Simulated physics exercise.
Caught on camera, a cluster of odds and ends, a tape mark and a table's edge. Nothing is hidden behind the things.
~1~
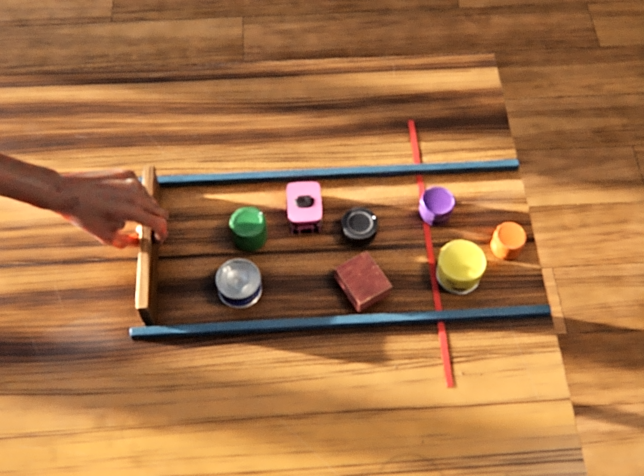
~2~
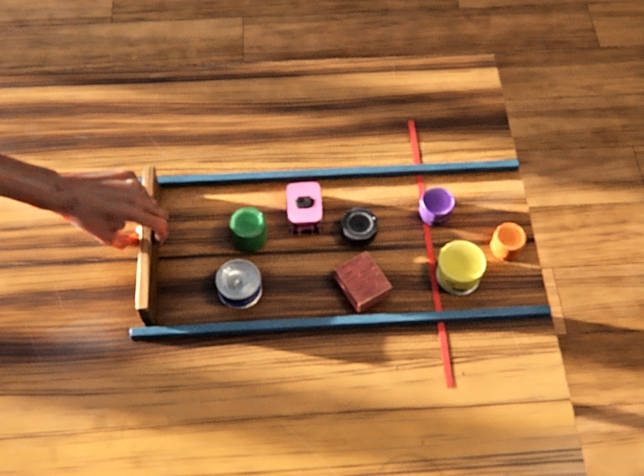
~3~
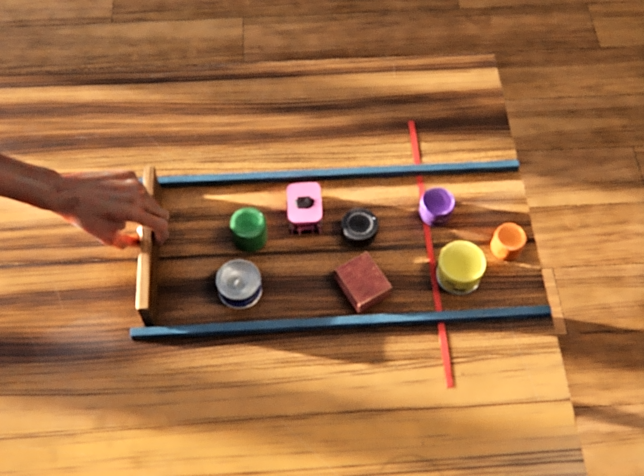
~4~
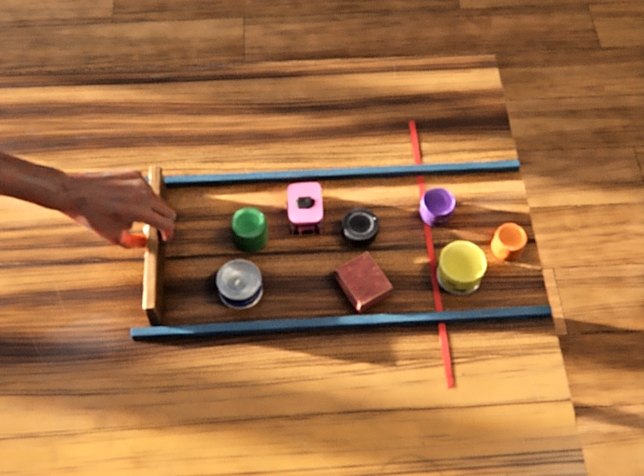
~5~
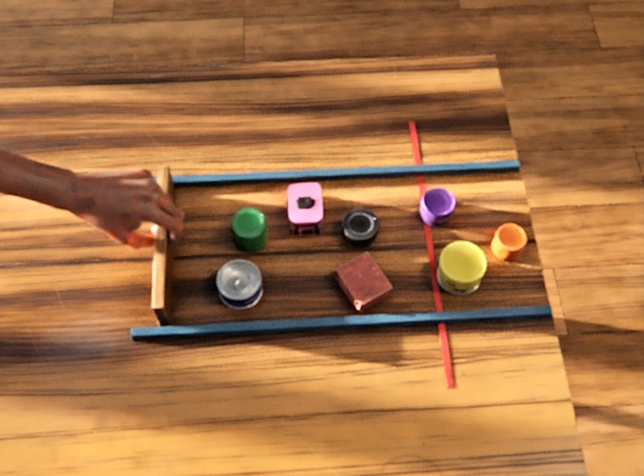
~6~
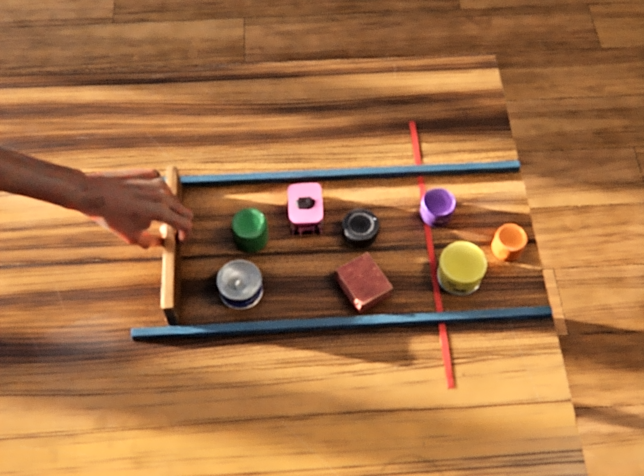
A hand at the left slides a wooden board a short way rightward between two blue strips on a striped wooden tabletop, seen from above by a still camera. Ahead of it sit a green lid, a silver tin, a pink case, a dark round object and a reddish block. Farther right, a purple tub, a yellow tin and an orange lid stay practically still near red tape.
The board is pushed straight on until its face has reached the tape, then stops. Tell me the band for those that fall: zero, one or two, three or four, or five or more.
Outcome: The number that fall off is zero.
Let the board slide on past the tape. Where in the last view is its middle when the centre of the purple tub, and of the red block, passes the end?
For the purple tub at (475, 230), for the red block at (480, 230).
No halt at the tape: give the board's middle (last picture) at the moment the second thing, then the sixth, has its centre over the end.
About (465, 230), then (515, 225).
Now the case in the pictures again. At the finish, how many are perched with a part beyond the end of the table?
The number is 1.
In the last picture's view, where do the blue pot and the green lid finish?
The blue pot stops around (457, 272); the green lid around (447, 225).
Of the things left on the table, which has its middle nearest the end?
It is the yellow tin.
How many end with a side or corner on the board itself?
It touches 3.
Soon after, none off yet; orange lid at rest near (509, 243); yellow tin at rest near (461, 269); purple tub at rest near (438, 208).
At rest, the number that fall off is zero.
